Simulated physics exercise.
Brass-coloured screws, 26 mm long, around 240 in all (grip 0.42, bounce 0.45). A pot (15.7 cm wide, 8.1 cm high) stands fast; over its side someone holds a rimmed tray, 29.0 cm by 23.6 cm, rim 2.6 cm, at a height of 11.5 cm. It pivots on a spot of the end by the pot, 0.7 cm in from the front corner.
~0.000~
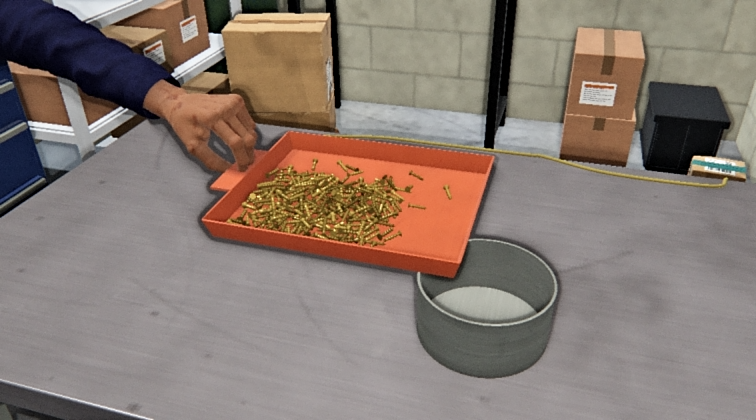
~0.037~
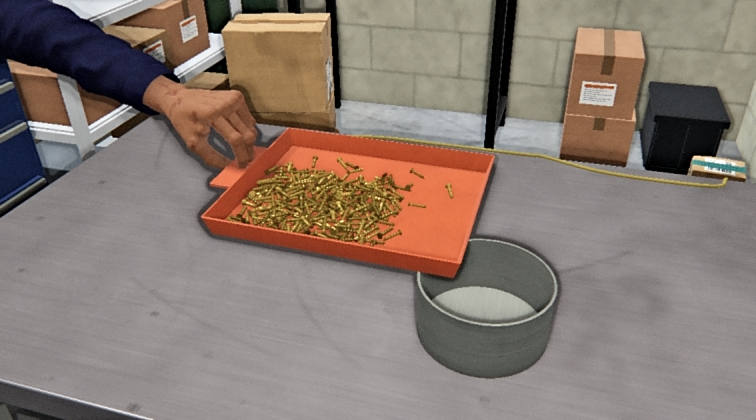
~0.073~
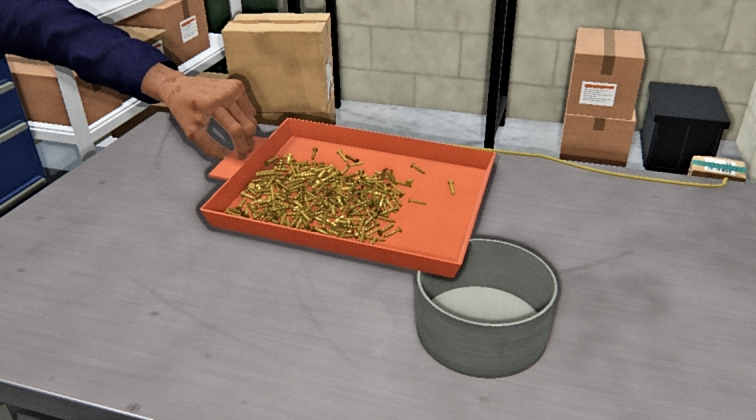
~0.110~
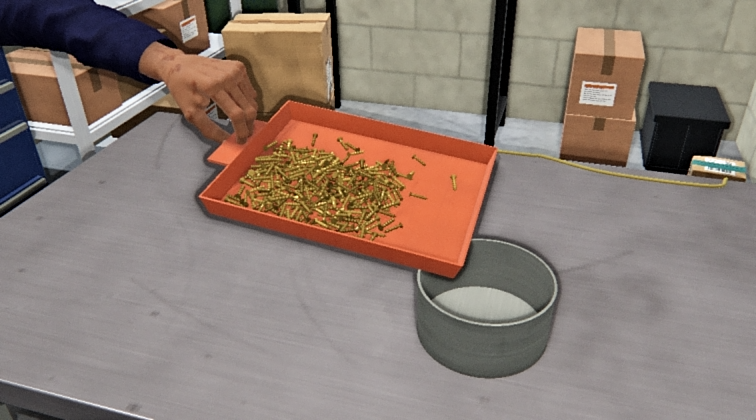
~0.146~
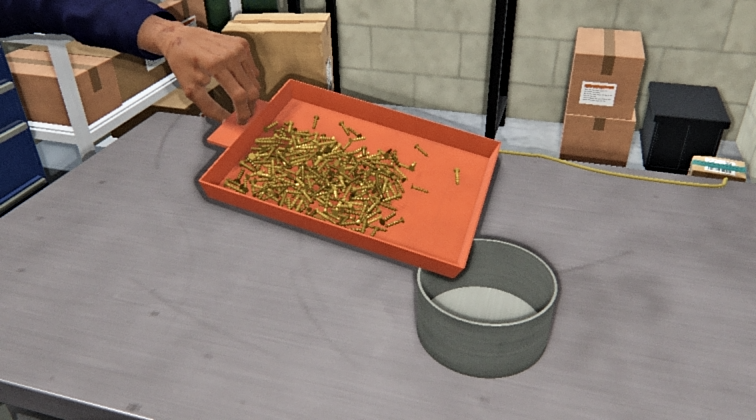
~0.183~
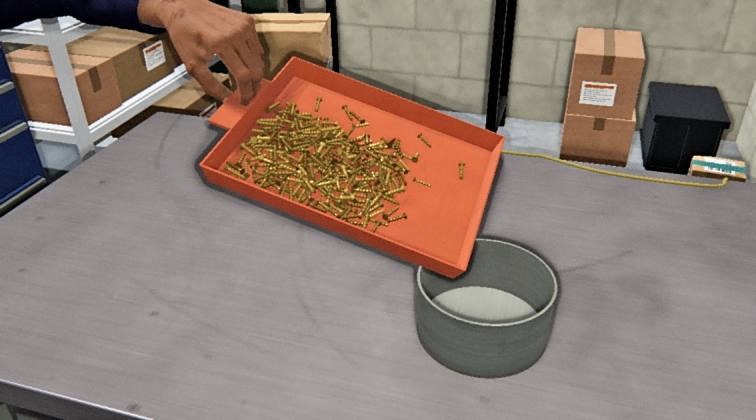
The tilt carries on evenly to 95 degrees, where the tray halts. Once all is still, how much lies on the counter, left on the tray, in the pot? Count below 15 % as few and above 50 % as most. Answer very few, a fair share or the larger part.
Counter the larger part, tray very few, pot a fair share.
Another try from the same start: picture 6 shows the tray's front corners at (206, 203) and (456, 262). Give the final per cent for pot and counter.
Pot 5, counter 95.
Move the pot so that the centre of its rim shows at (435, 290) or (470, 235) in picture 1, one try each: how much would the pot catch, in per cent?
Some 15 and 0 per cent.
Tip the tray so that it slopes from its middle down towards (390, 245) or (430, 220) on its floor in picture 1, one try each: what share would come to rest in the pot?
About 5 and 65 per cent.
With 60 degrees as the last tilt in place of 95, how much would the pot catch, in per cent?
In that case some 30 per cent.
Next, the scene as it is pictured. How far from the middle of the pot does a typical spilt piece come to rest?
Roughly 16 cm.
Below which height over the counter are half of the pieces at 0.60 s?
Some 14 cm.
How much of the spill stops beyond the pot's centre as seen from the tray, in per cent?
Some 100 per cent.
After 0.43 s, tilt 57 degrees; the tray holds 100 %, the pot 0 %.
After 0.60 s, tilt 83 degrees; the tray holds 80 %, the pot 0 %.
After 0.89 s, tilt 95 degrees; the tray holds 0 %, the pot 25 %.
By 1.8 s all is still; counter 75 %, tray 0 %, pot 25 %.
